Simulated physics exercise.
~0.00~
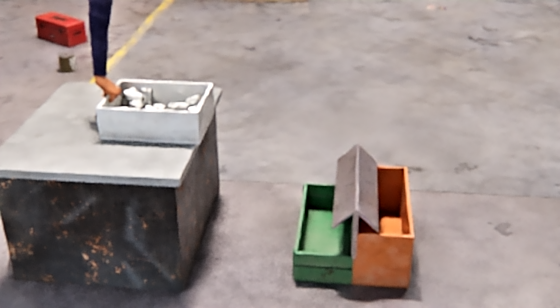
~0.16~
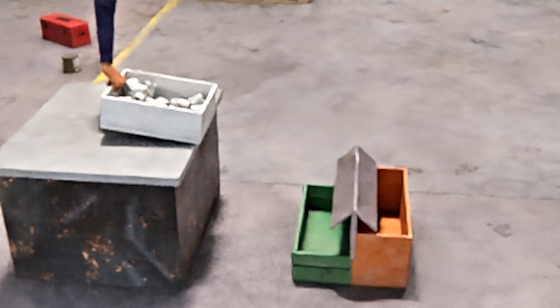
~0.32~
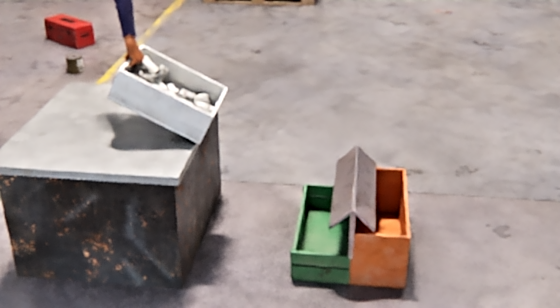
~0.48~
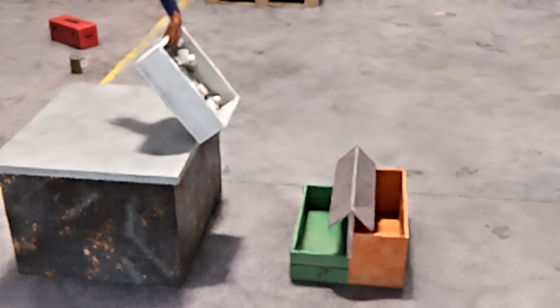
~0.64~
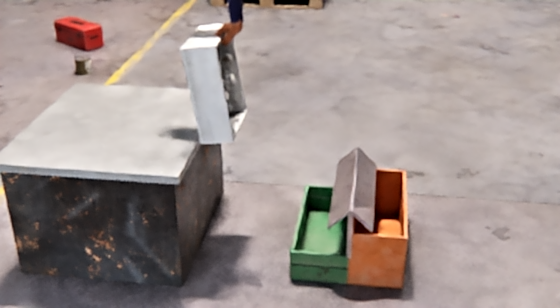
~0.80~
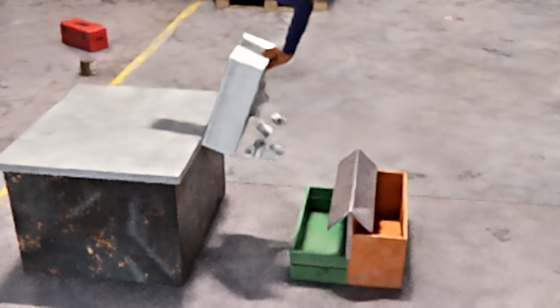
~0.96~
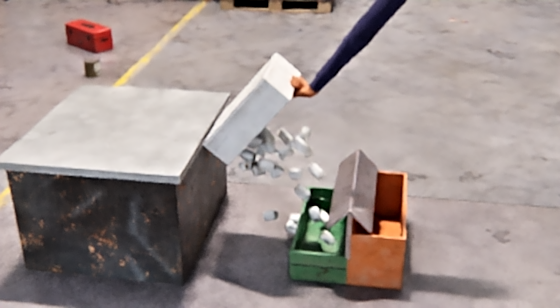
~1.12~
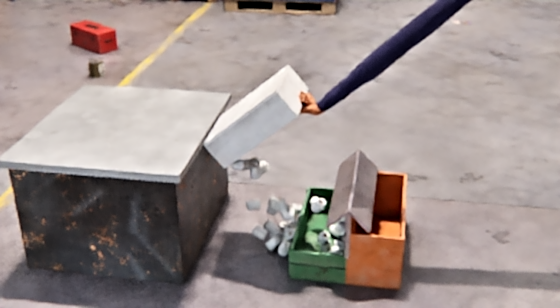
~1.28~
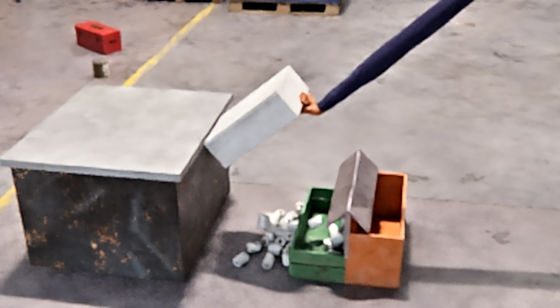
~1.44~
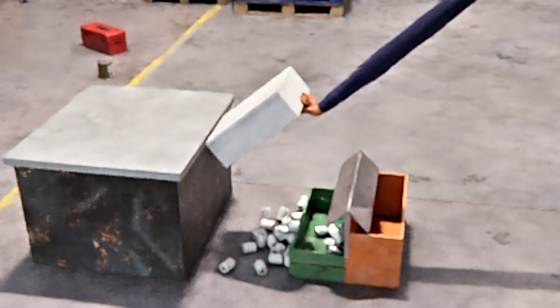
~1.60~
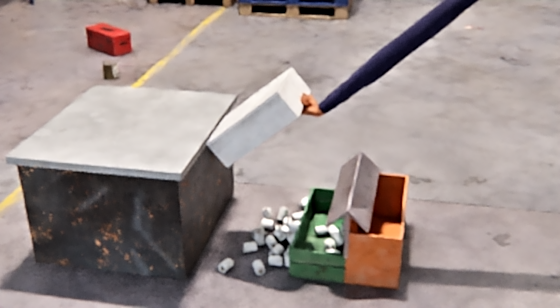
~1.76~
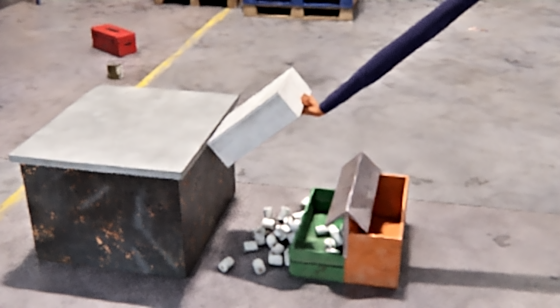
On a grey concrete floor with a yellow line, seen from slightly above by a slowly drifting camera, a dark block with a pale top stands at left, while a green box and an orange trough sit side by side to its right, a ridge capping the divide. A hand lifts and tips a white box of small white rolls on the block's edge. As the box turns over toward the right, the rolls tumble out in a cluster. Some drop into the green box, but more land on the floor just left of it. The arm holds the upturned box still as the rolls settle.
